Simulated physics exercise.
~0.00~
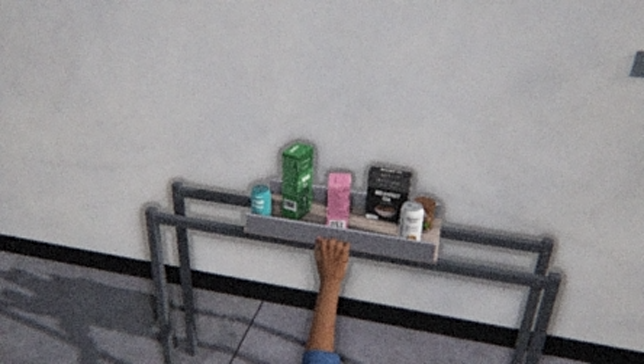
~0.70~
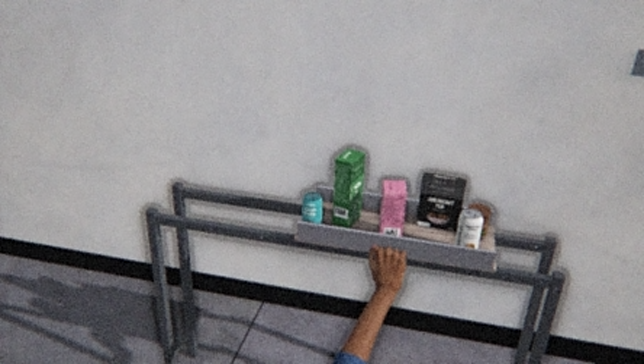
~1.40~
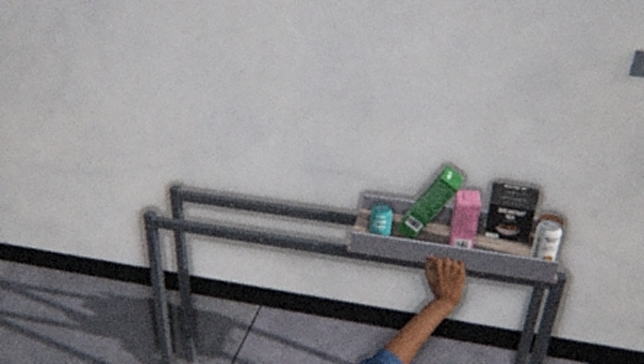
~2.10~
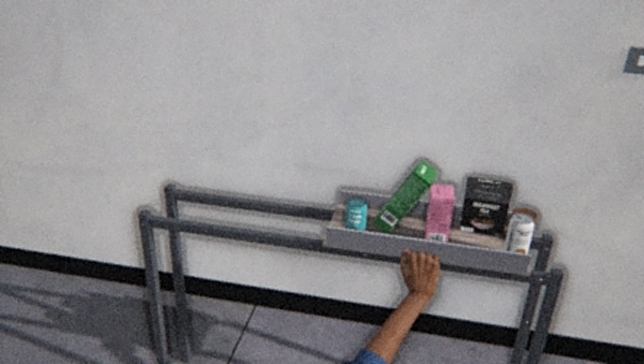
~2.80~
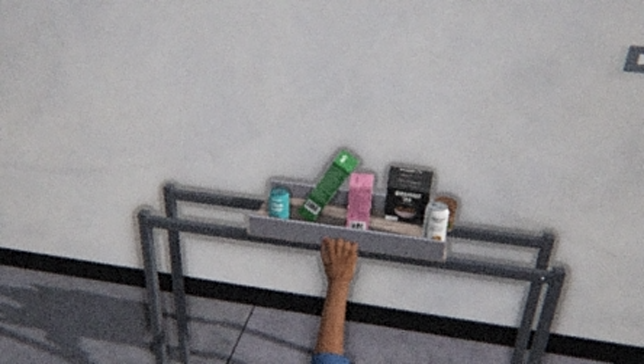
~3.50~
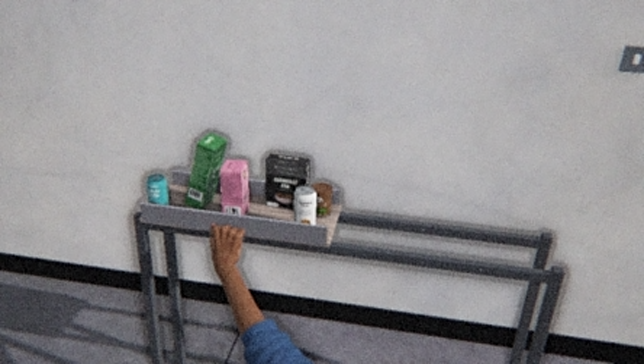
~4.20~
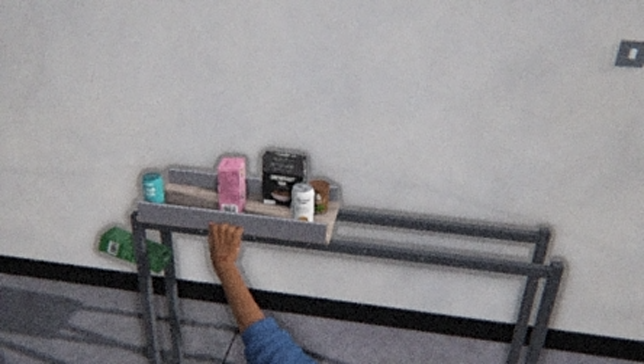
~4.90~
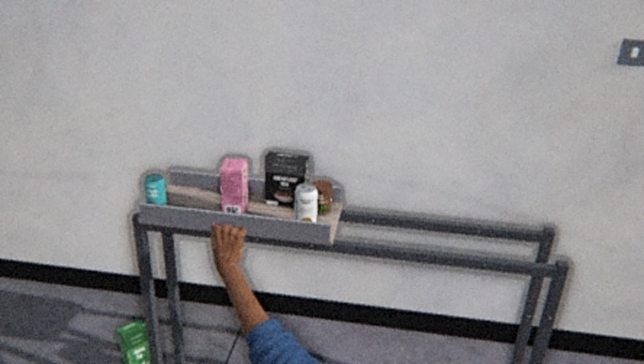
At first, a hand rests against the front of a grey tray on a dark rail frame, with a tall green carton, a pink carton, a black packet, a turquoise can, a white can and a brown tin standing in it. The arm moves with the tray to the right end, where the green carton tips over to a lean. The tray then travels back left, the carton still tilted. At the left end, the green carton topples off and drops beside the frame's legs. It ends up low by those legs, slightly tilted, while the others remain standing in the tray.
